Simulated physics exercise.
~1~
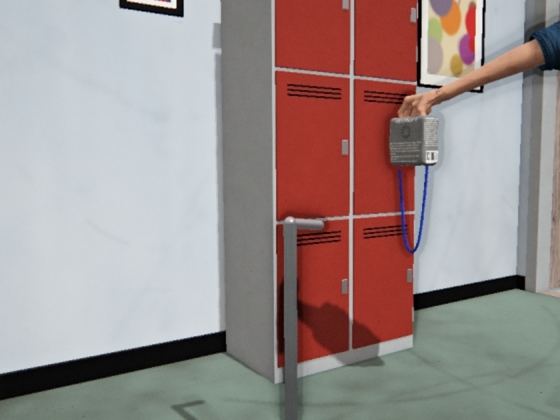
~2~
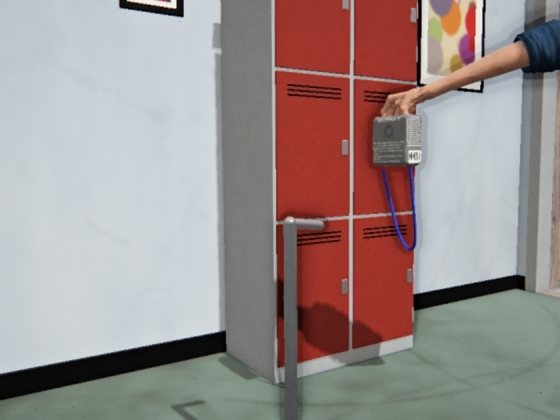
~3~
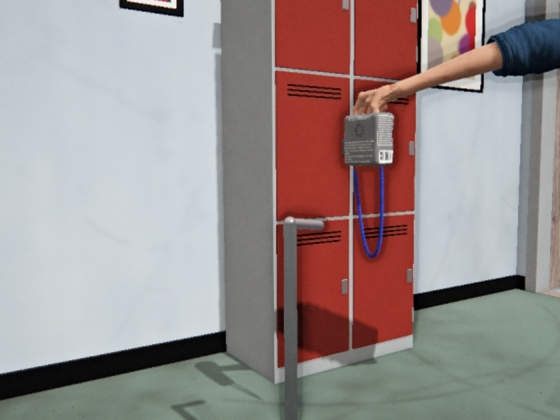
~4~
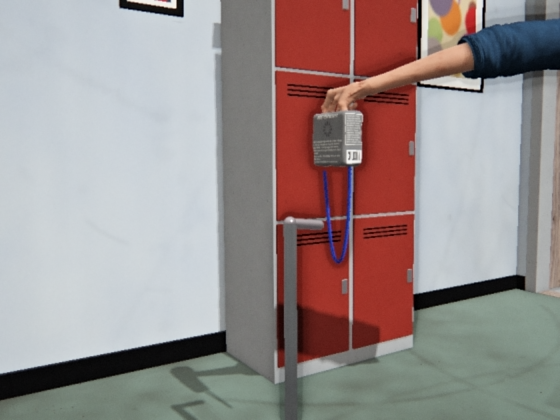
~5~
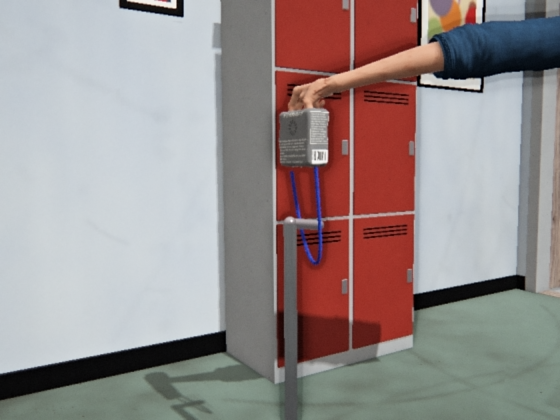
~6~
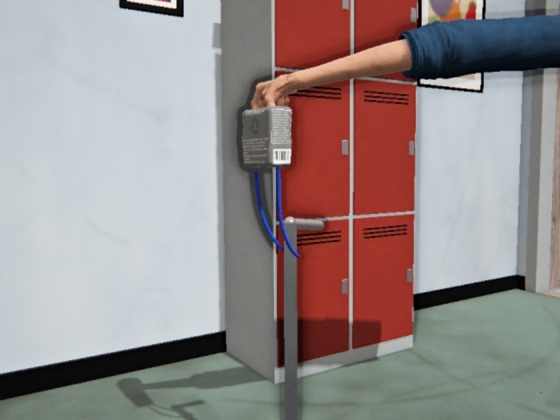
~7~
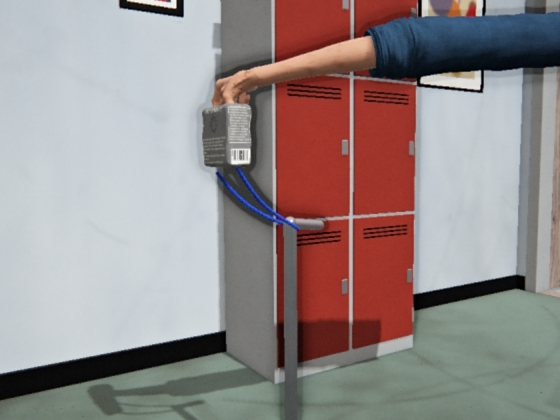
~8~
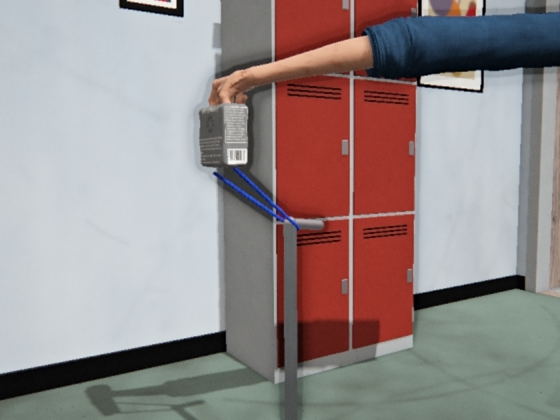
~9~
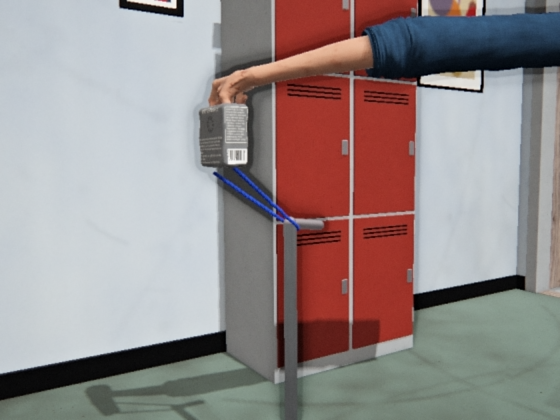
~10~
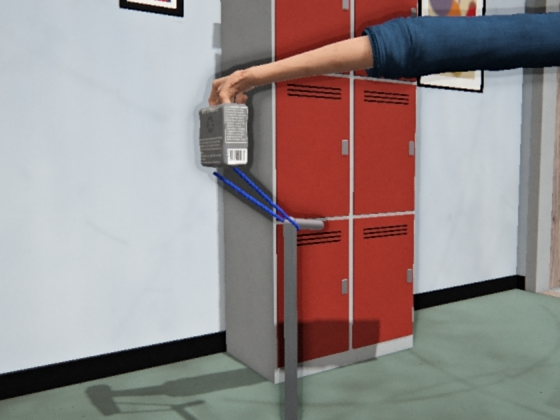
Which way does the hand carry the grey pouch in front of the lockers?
The hand carries the grey pouch to the left, across the front of the red lockers and past the post.
